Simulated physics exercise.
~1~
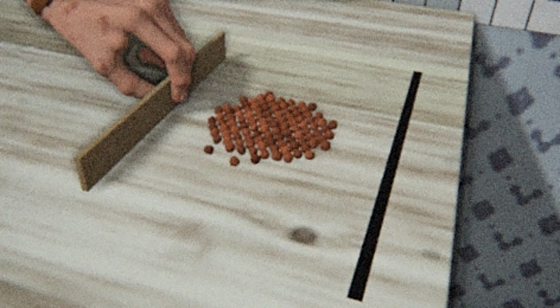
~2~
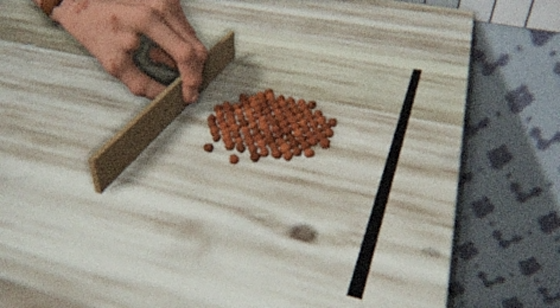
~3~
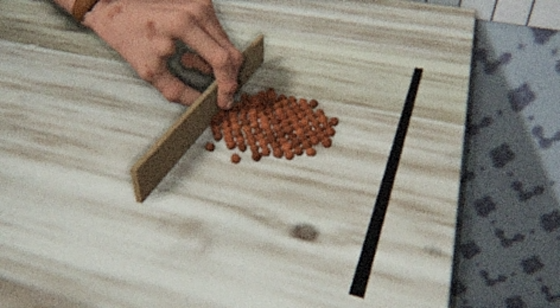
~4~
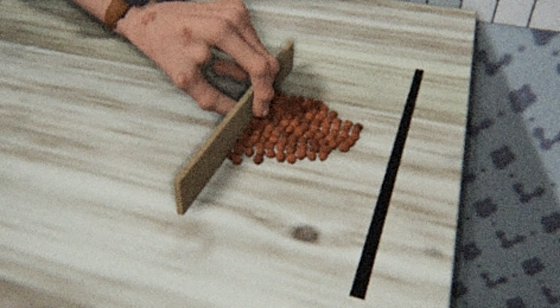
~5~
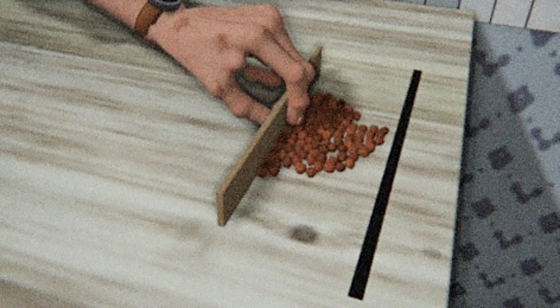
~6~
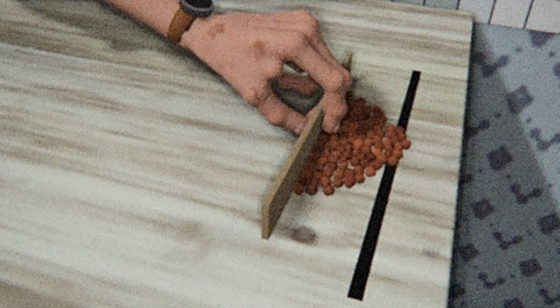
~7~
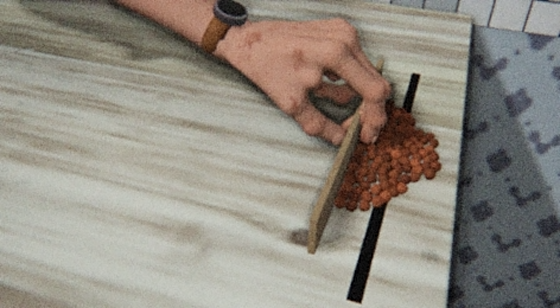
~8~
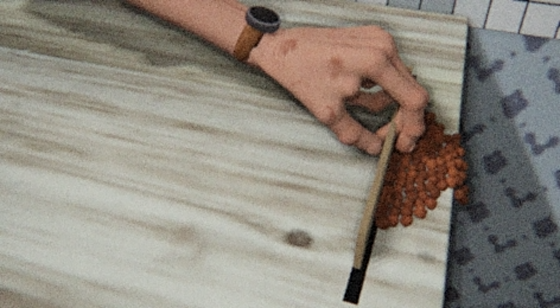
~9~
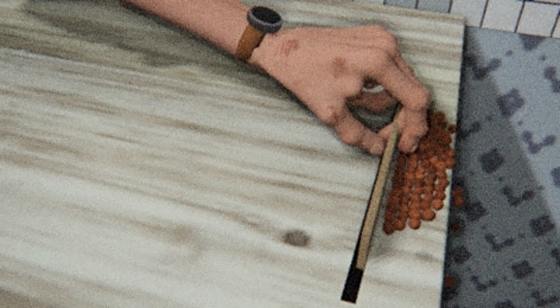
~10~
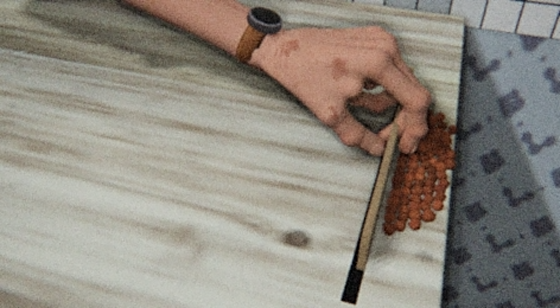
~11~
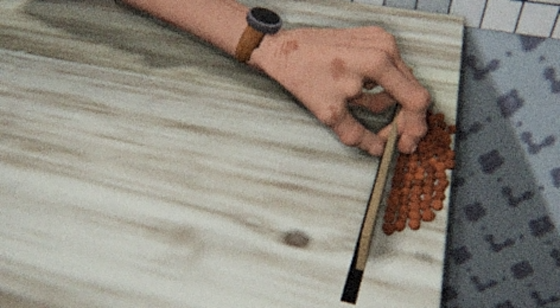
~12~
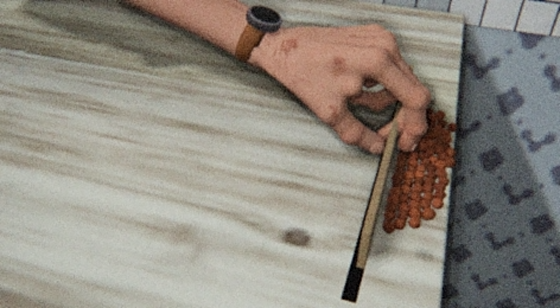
A piece of card held upright by a hand slides right across a pale wooden table, pushing a patch of small reddish-brown balls past a black tape strip, then stops on the tape, with most of the heap resting at the table's edge and some gone over.
